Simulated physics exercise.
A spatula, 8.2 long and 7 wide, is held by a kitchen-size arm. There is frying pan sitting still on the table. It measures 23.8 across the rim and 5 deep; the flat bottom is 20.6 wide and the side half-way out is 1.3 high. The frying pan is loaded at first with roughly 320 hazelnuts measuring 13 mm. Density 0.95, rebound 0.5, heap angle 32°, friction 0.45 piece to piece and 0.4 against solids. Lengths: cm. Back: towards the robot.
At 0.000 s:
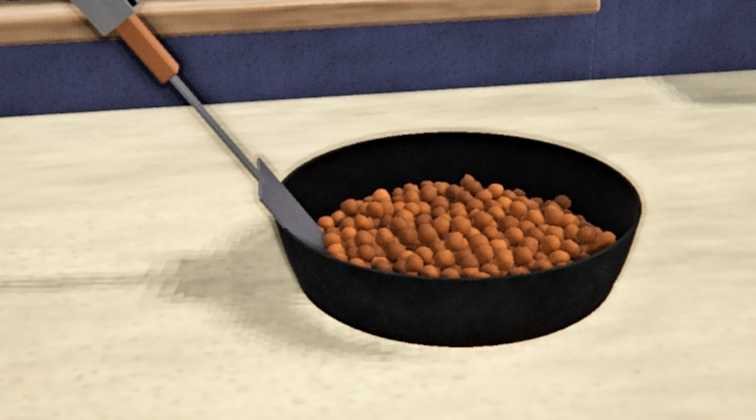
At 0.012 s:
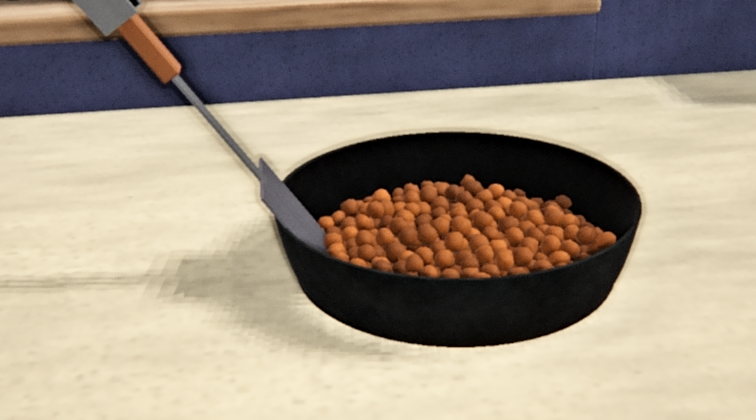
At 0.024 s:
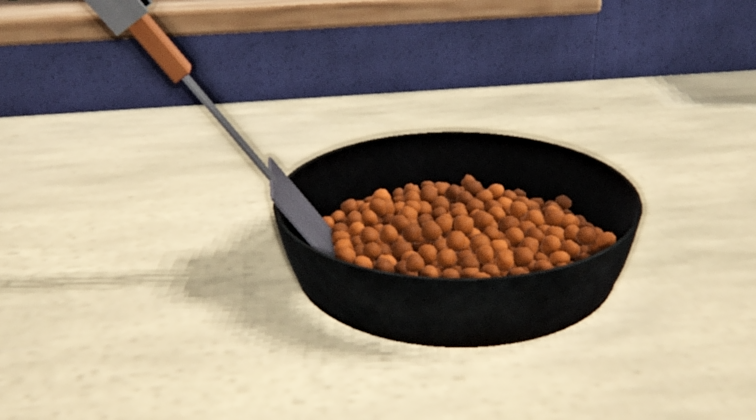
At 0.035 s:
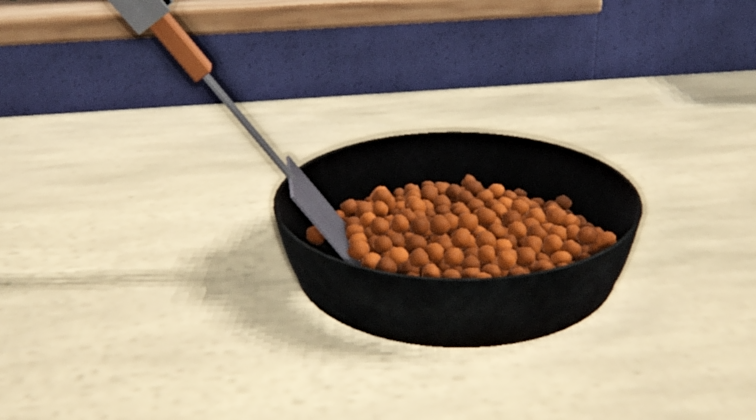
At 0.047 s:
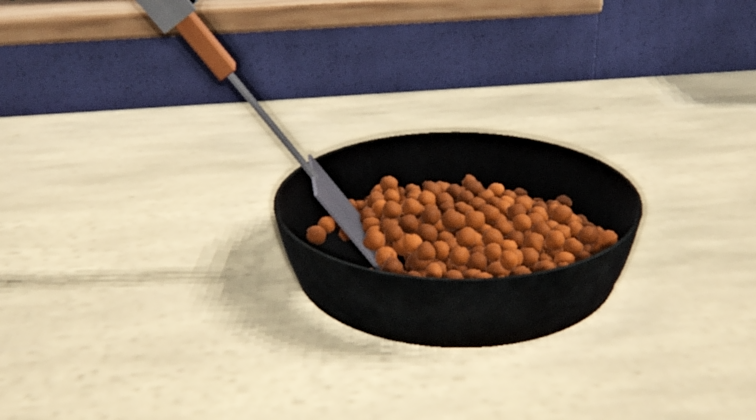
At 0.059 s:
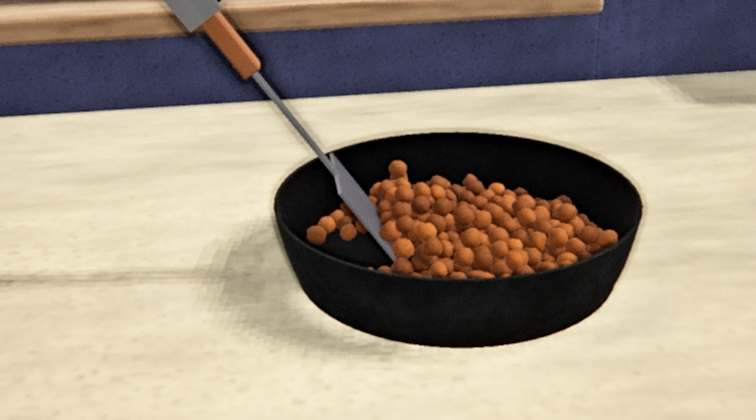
A black frying pan heaped with small orange-brown balls sits on a pale, cream-coloured tabletop, seen from slightly above, with a dark blue band and a wooden ledge behind. A grey spatula with an orange-brown grip slants down from the upper left into the pan's left side. The spatula barely moves at first, then slides right, pushing the balls into a higher mound, while the pan and camera stay still.
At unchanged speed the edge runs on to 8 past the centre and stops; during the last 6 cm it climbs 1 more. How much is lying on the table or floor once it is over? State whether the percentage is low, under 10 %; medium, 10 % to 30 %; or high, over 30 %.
The percentage is medium.
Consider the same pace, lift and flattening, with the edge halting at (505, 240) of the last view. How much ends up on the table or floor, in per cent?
Something near 10 in a hundred.
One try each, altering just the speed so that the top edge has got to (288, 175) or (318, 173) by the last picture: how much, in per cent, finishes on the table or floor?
Respectively, some 0 and 15 per cent.
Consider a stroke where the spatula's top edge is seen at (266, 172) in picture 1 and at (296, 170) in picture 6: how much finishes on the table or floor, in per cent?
It comes to something like 0 %, give or take.
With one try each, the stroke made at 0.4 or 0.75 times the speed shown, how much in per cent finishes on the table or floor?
Around 0 per cent, then around 15 per cent, would end on the table or floor.
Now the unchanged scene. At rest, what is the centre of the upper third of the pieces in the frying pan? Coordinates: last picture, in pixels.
It is centred around (570, 223).
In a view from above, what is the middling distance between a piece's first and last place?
It comes to some 2 cm.
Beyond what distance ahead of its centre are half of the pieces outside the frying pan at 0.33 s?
20 cm.
After 0.09 s, sloping 56°, highest piece 8 above the table; 324 in the frying pan.
After 0.12 s, sloping 56°, highest piece 9 above the table; 324 in the frying pan.
After 0.33 s, sloping 56°, highest piece 8 above the table; 259 in the frying pan, 57 on the table or floor, 8 on the blade or in flight.
After 1.38 s, sloping 56°, highest piece 5 above the table; 258 in the frying pan, 66 on the table or floor.
At rest, 258 in the frying pan, 66 on the table or floor. That is 20 % on the table or floor.
